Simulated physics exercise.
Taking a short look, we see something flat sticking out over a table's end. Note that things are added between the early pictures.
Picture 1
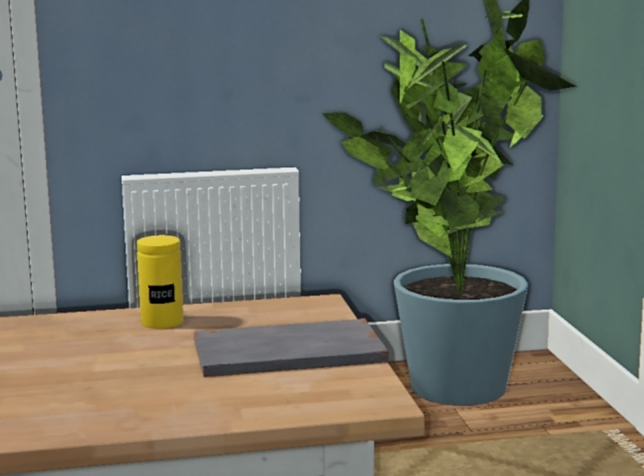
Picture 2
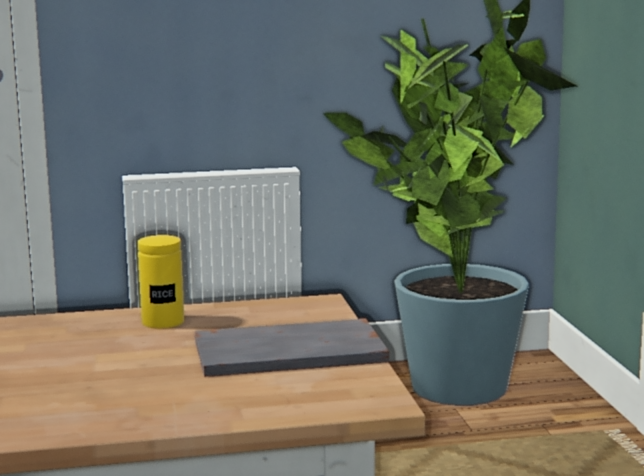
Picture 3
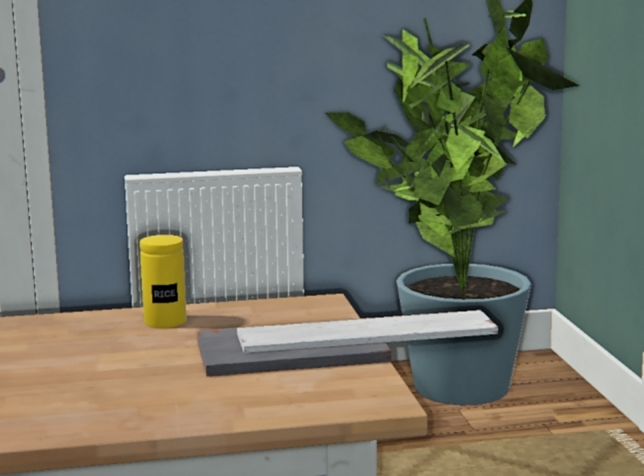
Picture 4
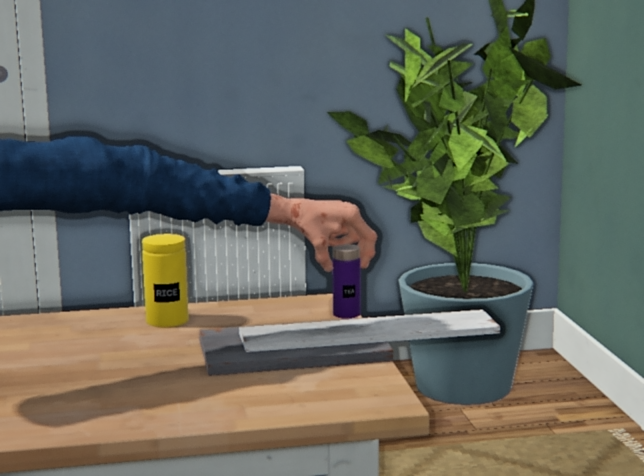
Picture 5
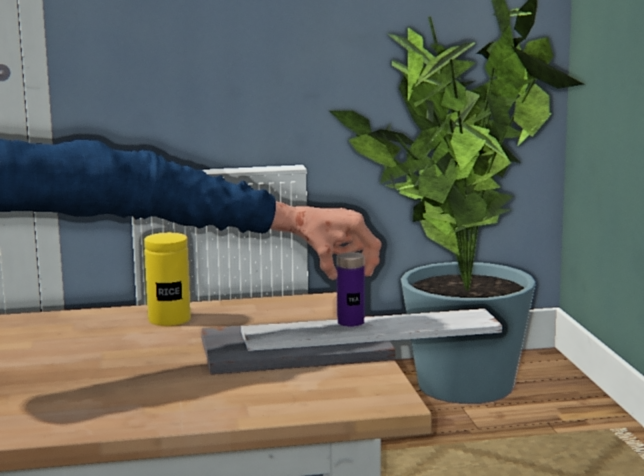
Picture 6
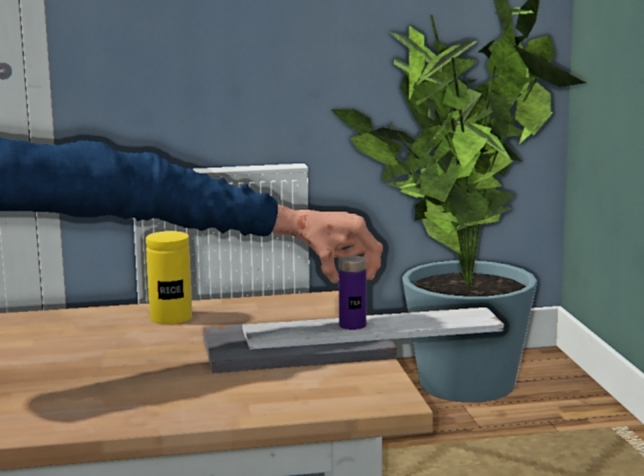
A hand lowers a purple shaker onto a white board lying across a grey slab.
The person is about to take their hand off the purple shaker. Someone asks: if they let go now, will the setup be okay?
Yes, it holds.
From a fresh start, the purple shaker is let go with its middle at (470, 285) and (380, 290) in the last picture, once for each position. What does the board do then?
First case: It topples; second case: It stays put.
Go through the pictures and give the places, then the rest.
In the first frame, the last thing is not in view yet; grey slab (289, 347).
In the second frame, the last thing is not in view yet; yellow jar (161, 282).
In the third frame, the last thing is not in view yet; white board (367, 331).
In the fourth frame, coming down; purple shaker (346, 281); grey slab (294, 345).
In the fifth frame, coming down; purple shaker (351, 289); yellow jar (168, 279).
In the sixth frame, in place under the hand; purple shaker (352, 292); white board (373, 327).
Then, 0.70 s later than the last frame, all is still.
Then, 1.40 s later than the last frame, purple shaker resting near (353, 293).
Then, 2.10 s later than the last frame, things are still on the move.
When it is over, all 4 as before. End places, in pixels of the last picture, purple shaker near (353, 293). The board keeps its balance.
